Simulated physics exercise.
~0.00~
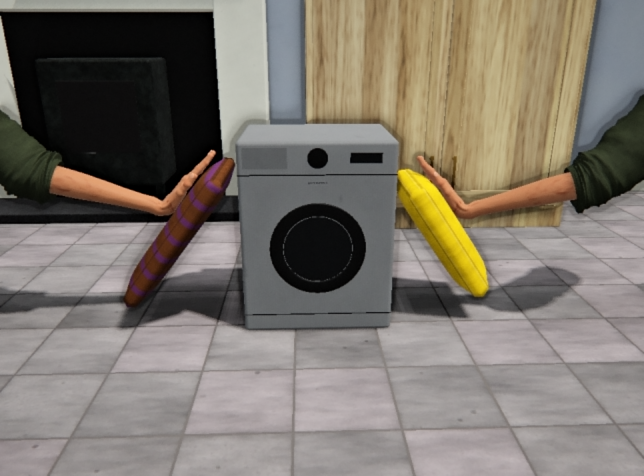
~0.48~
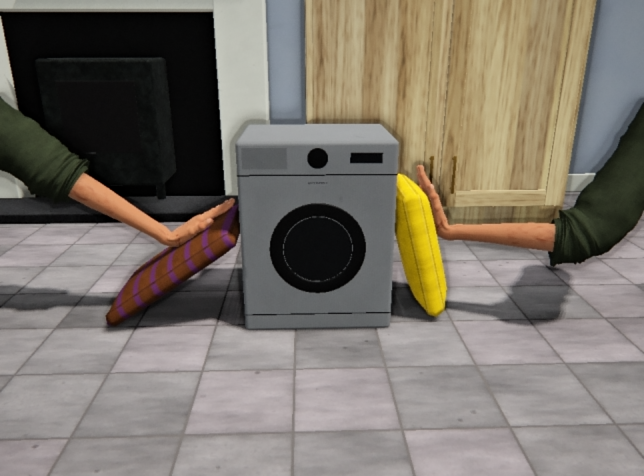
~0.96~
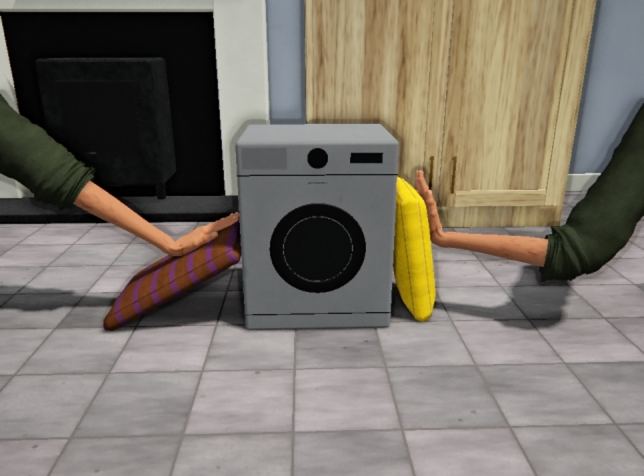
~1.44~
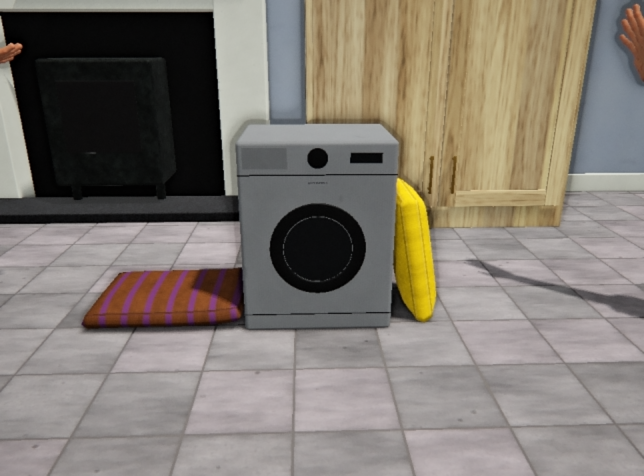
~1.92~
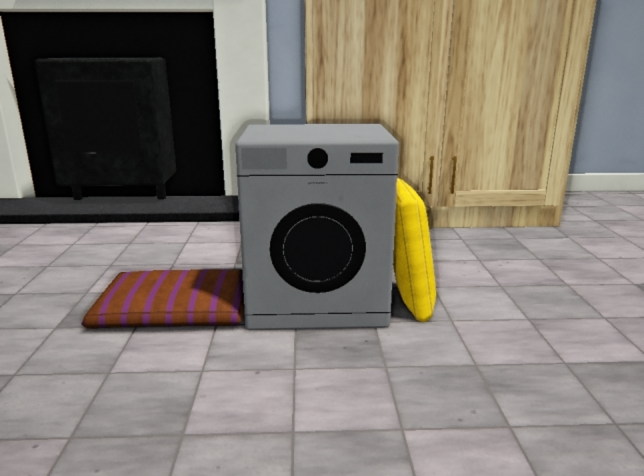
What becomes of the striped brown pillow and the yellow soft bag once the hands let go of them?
The brown pillow slides down and ends up flat on the floor to the left of the grey machine. The yellow soft bag keeps leaning against the right side.
